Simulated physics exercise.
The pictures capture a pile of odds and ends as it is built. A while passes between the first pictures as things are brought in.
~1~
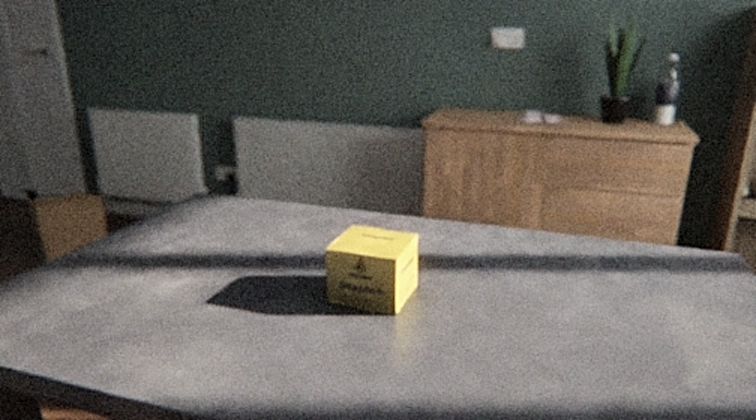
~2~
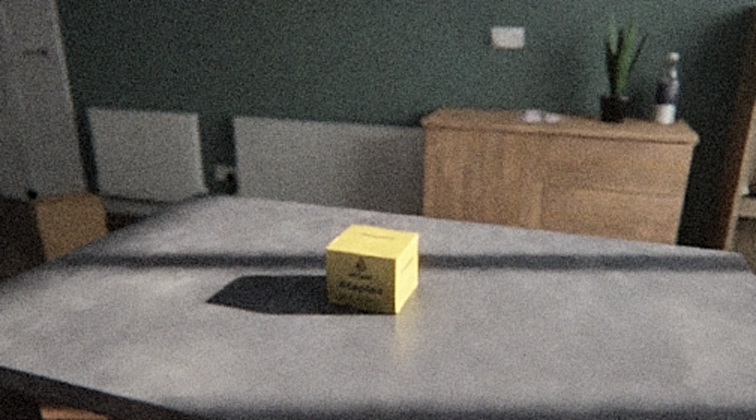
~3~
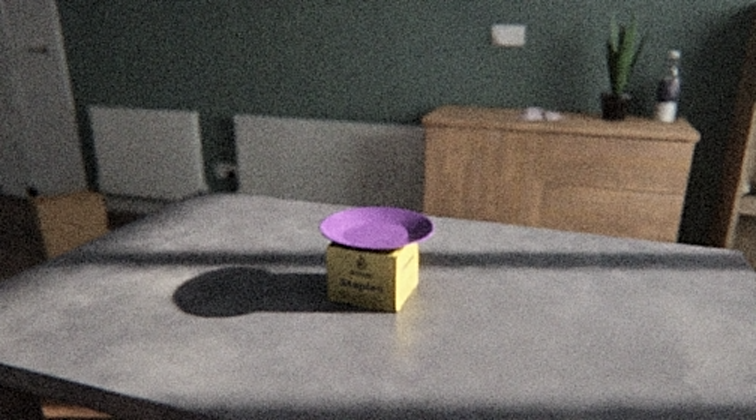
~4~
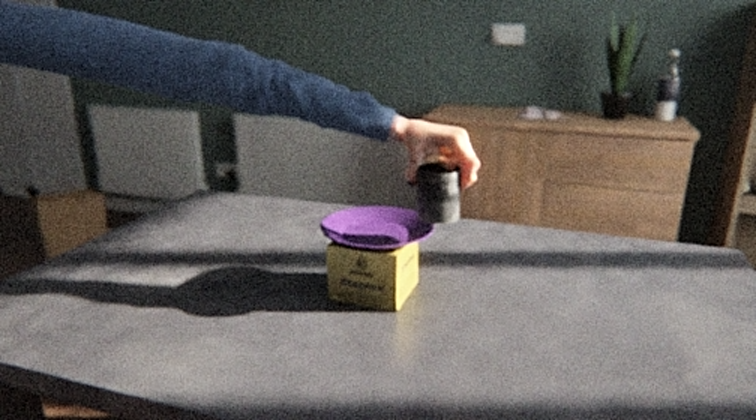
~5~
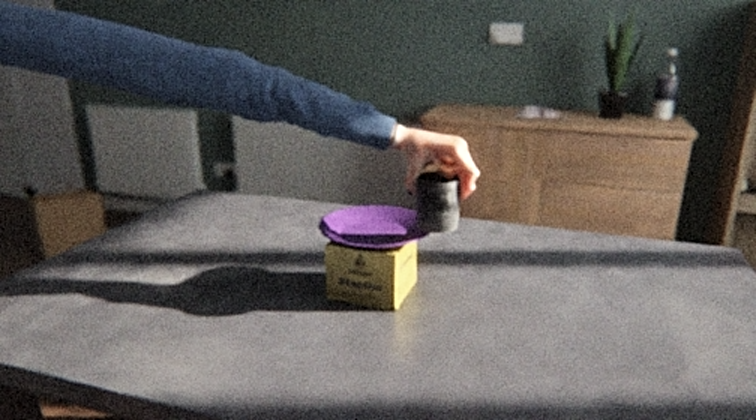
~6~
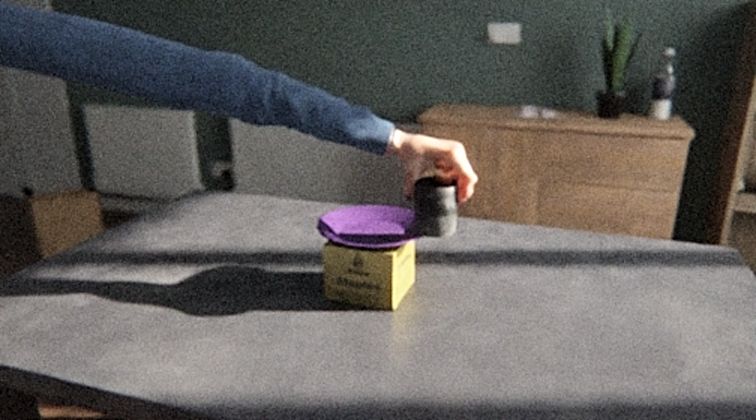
On a grey tabletop, a purple plate appears on a yellow box, then a hand lowers a black cup at its right edge.
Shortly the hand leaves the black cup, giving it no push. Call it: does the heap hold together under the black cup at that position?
It falls apart.
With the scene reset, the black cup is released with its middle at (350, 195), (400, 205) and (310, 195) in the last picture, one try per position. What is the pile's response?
Stays standing; stays standing; collapses.
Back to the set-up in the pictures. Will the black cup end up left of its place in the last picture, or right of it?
That would be the viewer's right.
Then, 0.30 s on from there, black cup turned 50° from how it was put near (454, 223).
Then, 0.40 s on from there, black cup now fallen.
Then, 1.50 s on from there, nothing new.
In the end, fallen, black cup; the other 2 unmoved. At the end, from the last picture's camera, black cup near (471, 289). The pile loses its balance.
